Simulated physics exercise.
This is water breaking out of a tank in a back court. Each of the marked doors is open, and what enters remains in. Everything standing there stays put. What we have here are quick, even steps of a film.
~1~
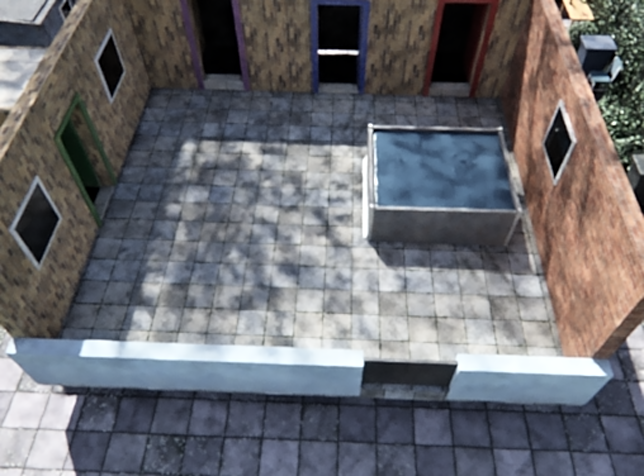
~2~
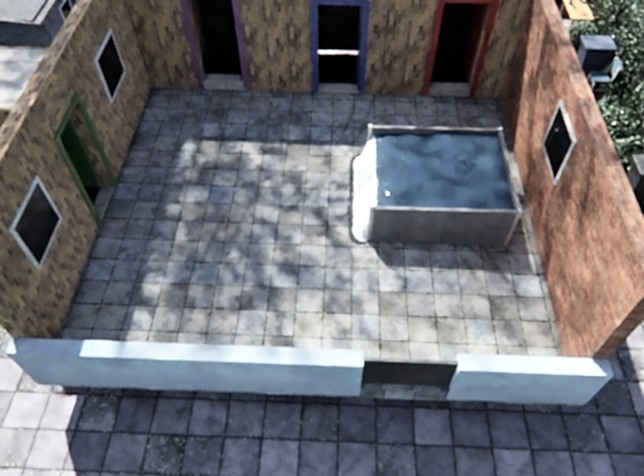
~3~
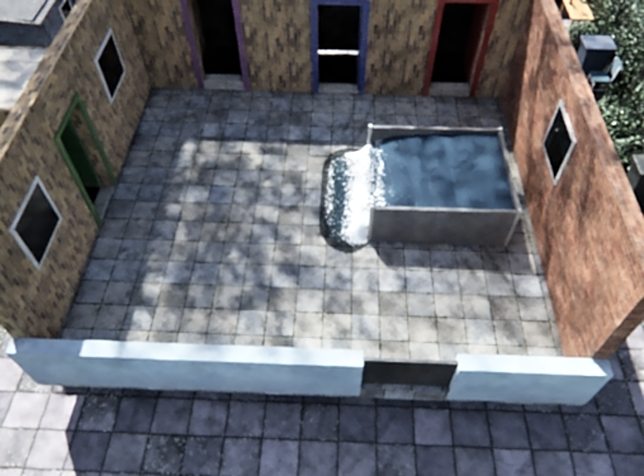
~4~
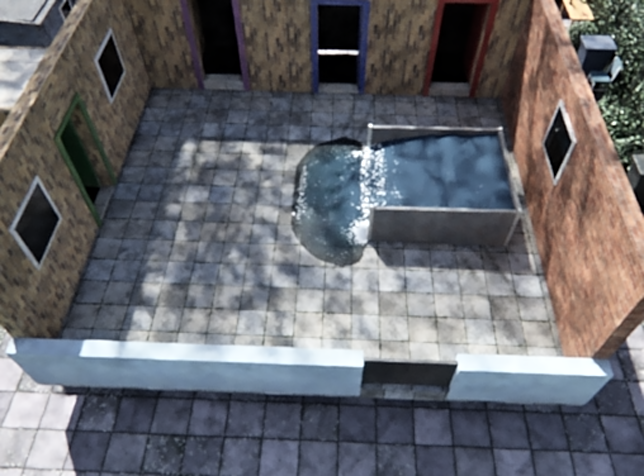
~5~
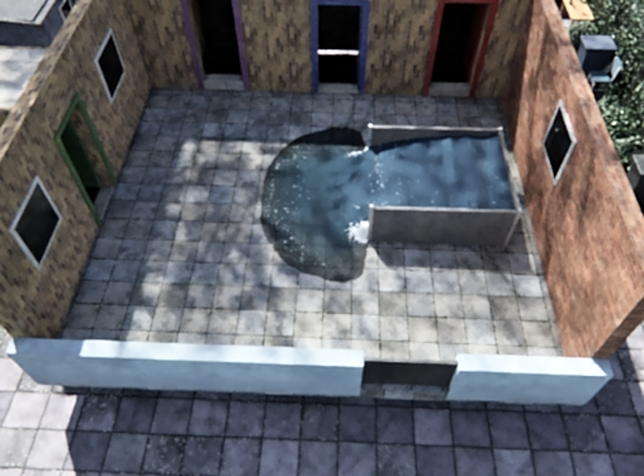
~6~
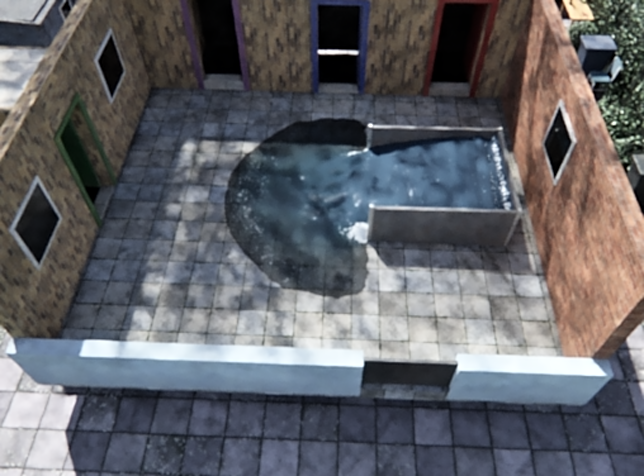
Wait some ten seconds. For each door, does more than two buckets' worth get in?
In the end I expect the green door to see over two buckets, I expect the red door to see two buckets at most, I expect the blue door to see two buckets at most, I expect the purple door to see two buckets at most.
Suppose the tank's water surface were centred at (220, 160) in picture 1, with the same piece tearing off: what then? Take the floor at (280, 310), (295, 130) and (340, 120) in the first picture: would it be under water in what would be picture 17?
Going through them in that order: Still bare, still bare and still bare.
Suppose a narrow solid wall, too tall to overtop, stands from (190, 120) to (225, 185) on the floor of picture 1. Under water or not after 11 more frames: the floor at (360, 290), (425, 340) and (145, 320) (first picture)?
Taking the points in turn, they are high and dry, high and dry and inundated.
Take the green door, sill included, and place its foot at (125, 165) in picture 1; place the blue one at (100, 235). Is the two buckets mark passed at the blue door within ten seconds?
Blue door: Gets flooded.
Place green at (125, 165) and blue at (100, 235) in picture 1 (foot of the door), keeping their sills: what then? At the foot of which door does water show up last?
It would be the door marked red, I think.
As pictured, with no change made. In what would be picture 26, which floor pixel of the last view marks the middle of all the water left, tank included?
I'd point to (248, 196).
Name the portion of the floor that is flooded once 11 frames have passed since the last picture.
60 %.
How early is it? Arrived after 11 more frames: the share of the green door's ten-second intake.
Near 20 in a hundred.
A moment on, water covers 45 % of the floor; the green door under two buckets in, the red door not reached, the blue door not reached, the purple door not reached.
Next, water covers 60 % of the floor; the green door far over two buckets in, the red door not reached, the blue door wet at the sill, nothing in, the purple door wet at the sill, nothing in.
Then, water covers 60 % of the floor; the green door far over two buckets in, the red door not reached, the blue door wet at the sill, nothing in, the purple door wet at the sill, nothing in.
Later, water covers 70 % of the floor; the green door far over two buckets in, the red door not reached, the blue door wet at the sill, nothing in, the purple door under two buckets in.
In the end, water covers 100 % of the floor; the green door far over two buckets in, the red door wet at the sill, nothing in, the blue door wet at the sill, nothing in, the purple door under two buckets in.
